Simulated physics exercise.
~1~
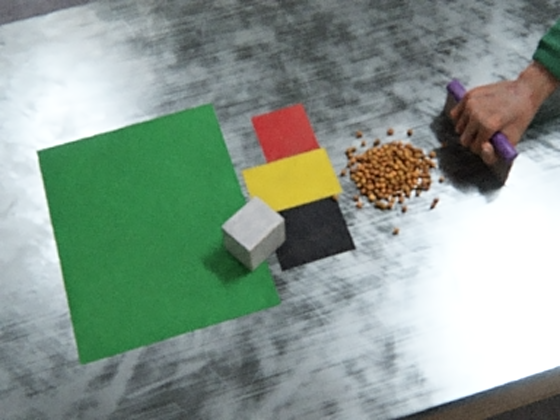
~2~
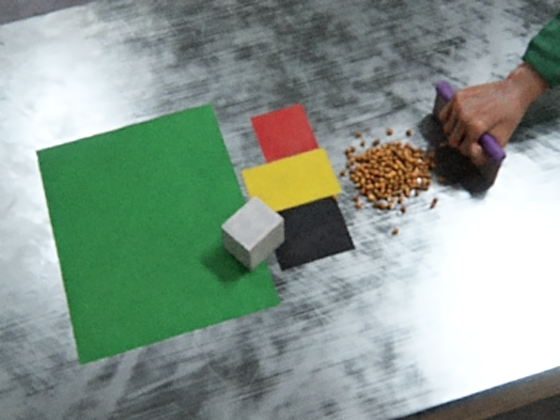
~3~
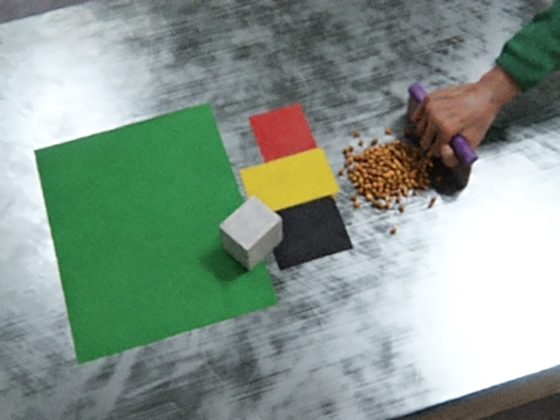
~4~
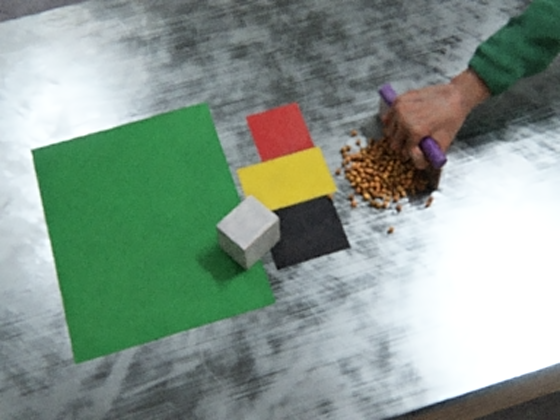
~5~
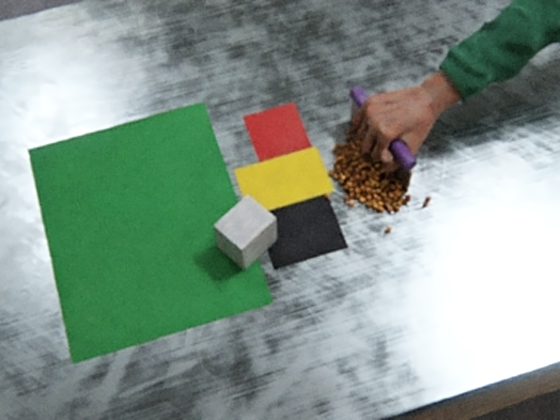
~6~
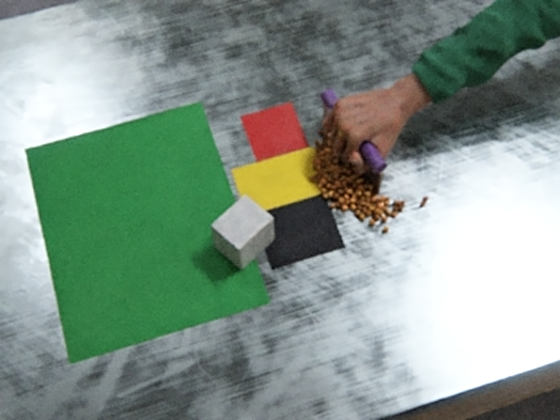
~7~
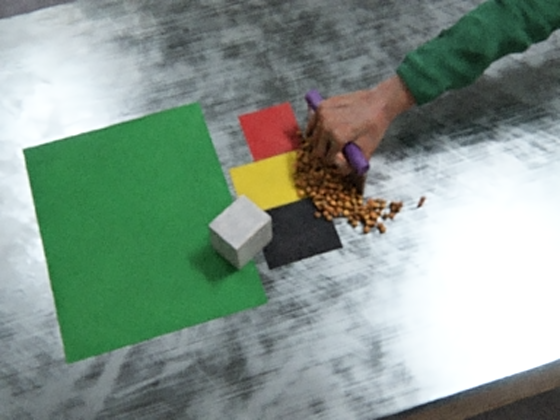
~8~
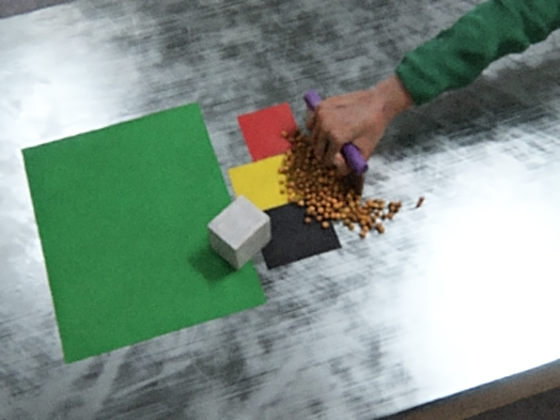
A hand gripping a purple scraper pushed a loose pile of roasted chickpeas leftward across a metal table, spreading them partly onto the yellow mat and edges of the red and black ones, then stopped short of the gray block and green mat.
